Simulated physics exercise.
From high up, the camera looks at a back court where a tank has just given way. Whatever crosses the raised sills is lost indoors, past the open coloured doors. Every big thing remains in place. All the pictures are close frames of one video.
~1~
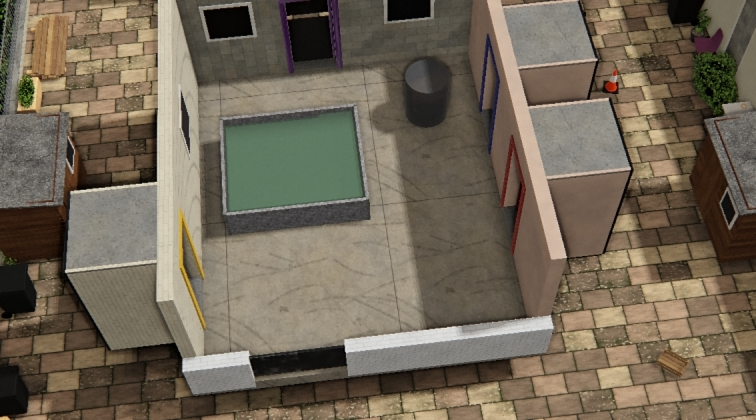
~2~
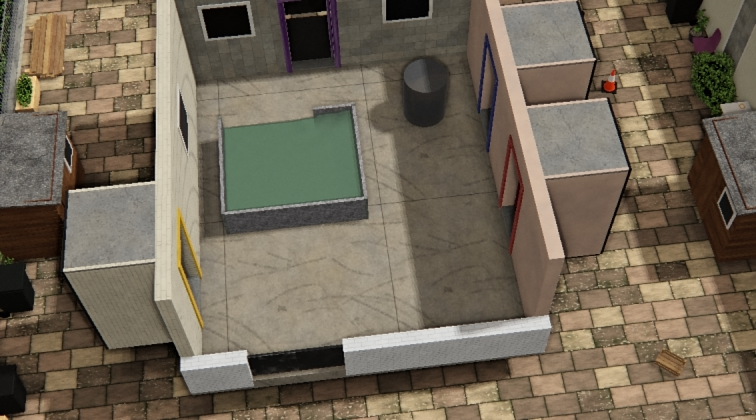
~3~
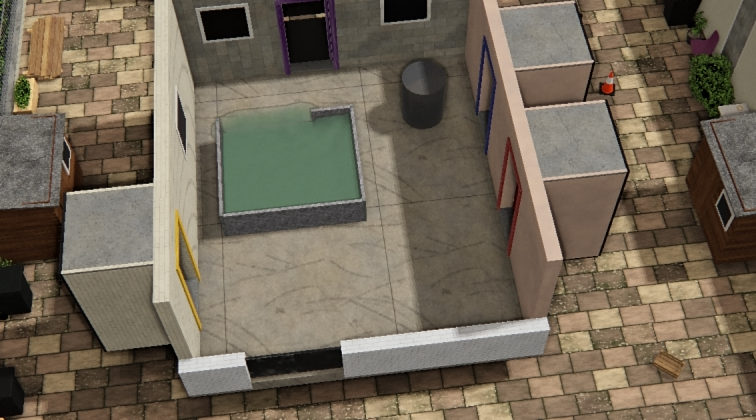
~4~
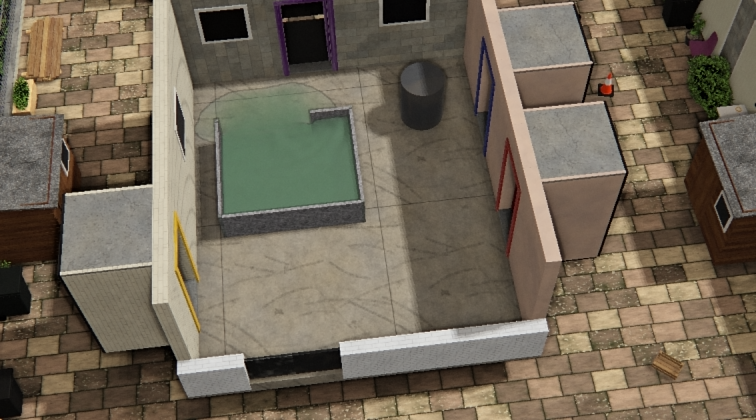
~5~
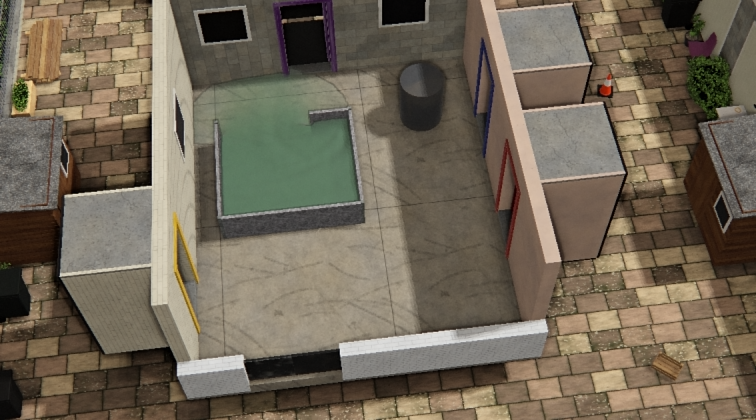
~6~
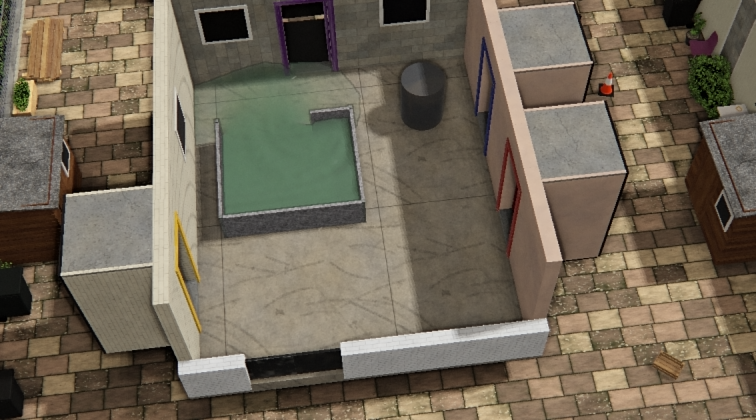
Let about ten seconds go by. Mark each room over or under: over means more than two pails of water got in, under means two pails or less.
Red door: Under, yellow door: Under, blue door: Under, purple door: Over.
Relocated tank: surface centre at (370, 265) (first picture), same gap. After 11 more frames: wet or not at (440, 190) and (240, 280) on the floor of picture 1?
In order: Not reached and not reached.
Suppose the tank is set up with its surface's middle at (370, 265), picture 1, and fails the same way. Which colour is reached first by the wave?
The purple door.
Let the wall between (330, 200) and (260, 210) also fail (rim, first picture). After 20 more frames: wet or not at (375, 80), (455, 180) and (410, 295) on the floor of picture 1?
Point by point: Untouched, untouched and swamped.
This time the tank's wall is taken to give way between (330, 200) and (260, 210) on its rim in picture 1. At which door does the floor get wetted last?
That one is the purple-painted one.
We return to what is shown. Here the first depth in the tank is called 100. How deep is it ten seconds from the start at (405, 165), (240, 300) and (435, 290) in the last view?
My figures are about 4, 4 and 16 percent.
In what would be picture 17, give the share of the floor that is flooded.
My estimate is close to 20 per cent.
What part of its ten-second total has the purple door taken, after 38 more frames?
My estimate is close to 85 per cent.
A moment on, water covers 15 % of the floor; the red door not reached, the yellow door not reached, the blue door not reached, the purple door over two buckets in.
Next, water covers 20 % of the floor; the red door not reached, the yellow door not reached, the blue door not reached, the purple door far over two buckets in.
Then, water covers 45 % of the floor; the red door not reached, the yellow door wet at the sill, nothing in, the blue door wet at the sill, nothing in, the purple door far over two buckets in.
Later, water covers 90 % of the floor; the red door wet at the sill, nothing in, the yellow door wet at the sill, nothing in, the blue door wet at the sill, nothing in, the purple door far over two buckets in.
In the end, water covers 100 % of the floor; the red door wet at the sill, nothing in, the yellow door wet at the sill, nothing in, the blue door wet at the sill, nothing in, the purple door far over two buckets in.
